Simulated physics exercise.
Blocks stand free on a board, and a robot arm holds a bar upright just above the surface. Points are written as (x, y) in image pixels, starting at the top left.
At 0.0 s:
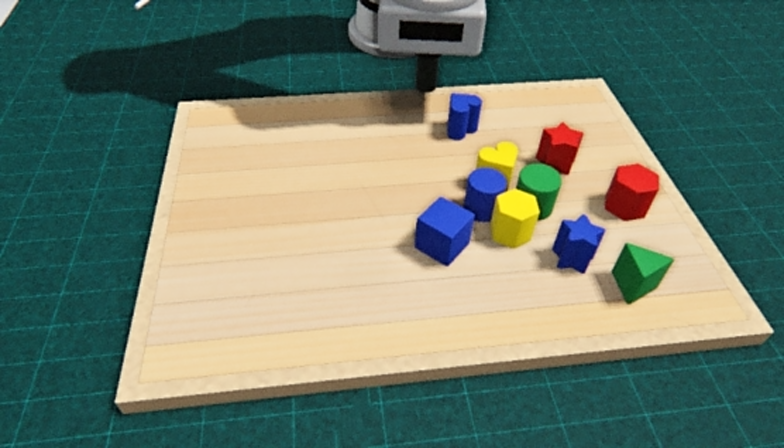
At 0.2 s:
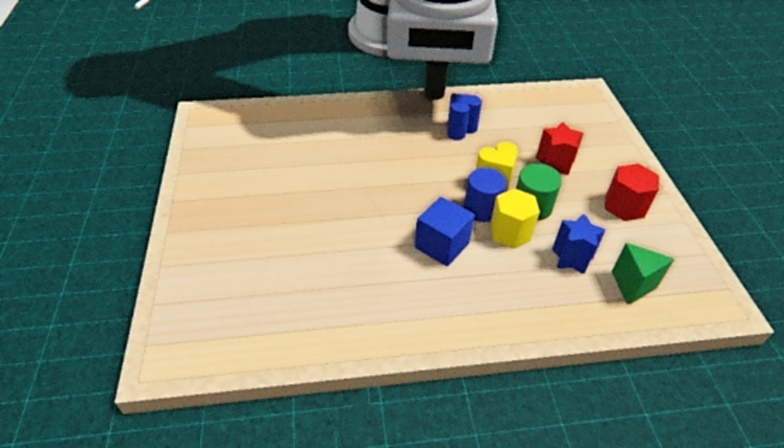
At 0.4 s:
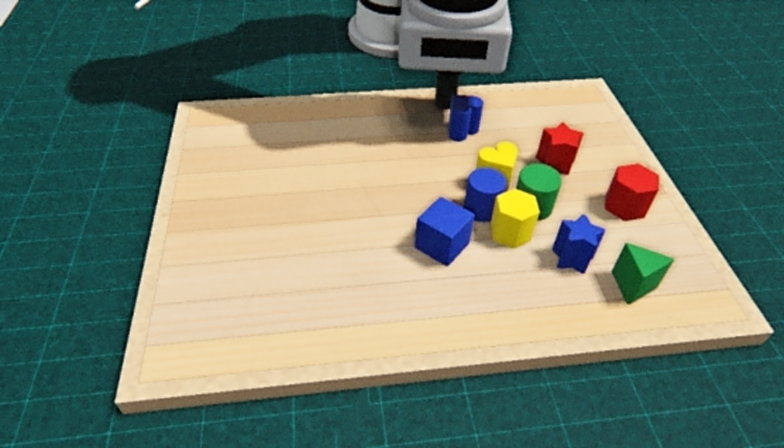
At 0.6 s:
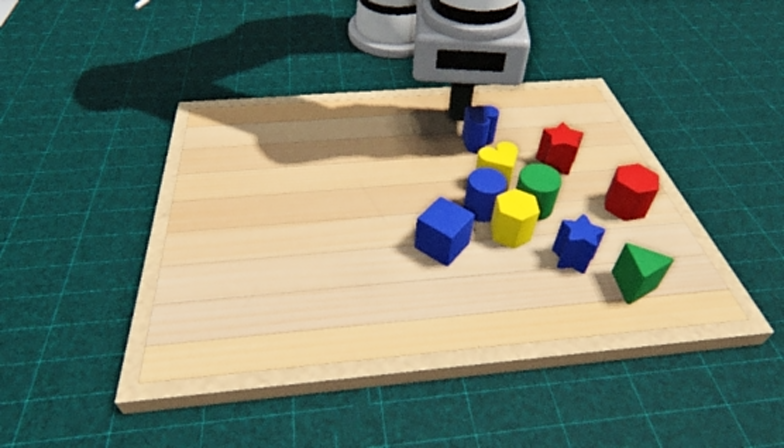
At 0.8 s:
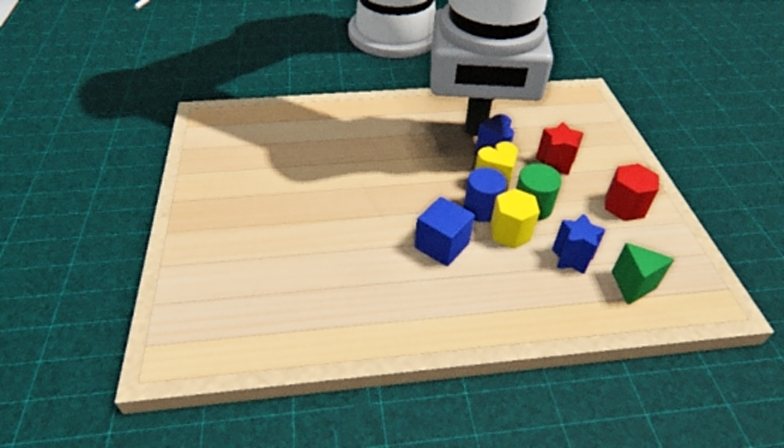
On a wooden board set over a green gridded surface, colourful blocks stand clustered toward the right while a robot arm holds a dark bar near the far edge. The bar moves right and nearer, meets the blue heart block, and pushes it a short way toward the yellow heart block.
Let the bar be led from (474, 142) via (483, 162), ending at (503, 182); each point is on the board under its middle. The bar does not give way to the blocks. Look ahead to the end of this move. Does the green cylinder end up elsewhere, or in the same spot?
Put simply, it goes somewhere else.
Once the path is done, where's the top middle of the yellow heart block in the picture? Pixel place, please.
I'd guess (512, 170).
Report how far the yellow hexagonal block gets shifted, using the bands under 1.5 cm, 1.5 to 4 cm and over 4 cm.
Less than 1.5 cm.
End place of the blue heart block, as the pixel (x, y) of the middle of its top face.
I think it will end close to (525, 136).
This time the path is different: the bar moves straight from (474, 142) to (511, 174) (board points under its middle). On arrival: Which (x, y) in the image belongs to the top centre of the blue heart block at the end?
My best guess is (546, 147).
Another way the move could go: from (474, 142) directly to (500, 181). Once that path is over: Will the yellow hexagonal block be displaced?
No, it doesn't check out.
The first path, step by step. Halfway along, bar at (486, 151); blue heart block at (517, 134), turned 35° anticlockwise.
At the end, bar at (506, 169); blue cylinder at (486, 184); blue heart block at (525, 136), turned 65° anticlockwise; yellow heart block at (512, 170), turned 25° clockwise; yellow hexagonal block in place; green cylinder at (550, 184).
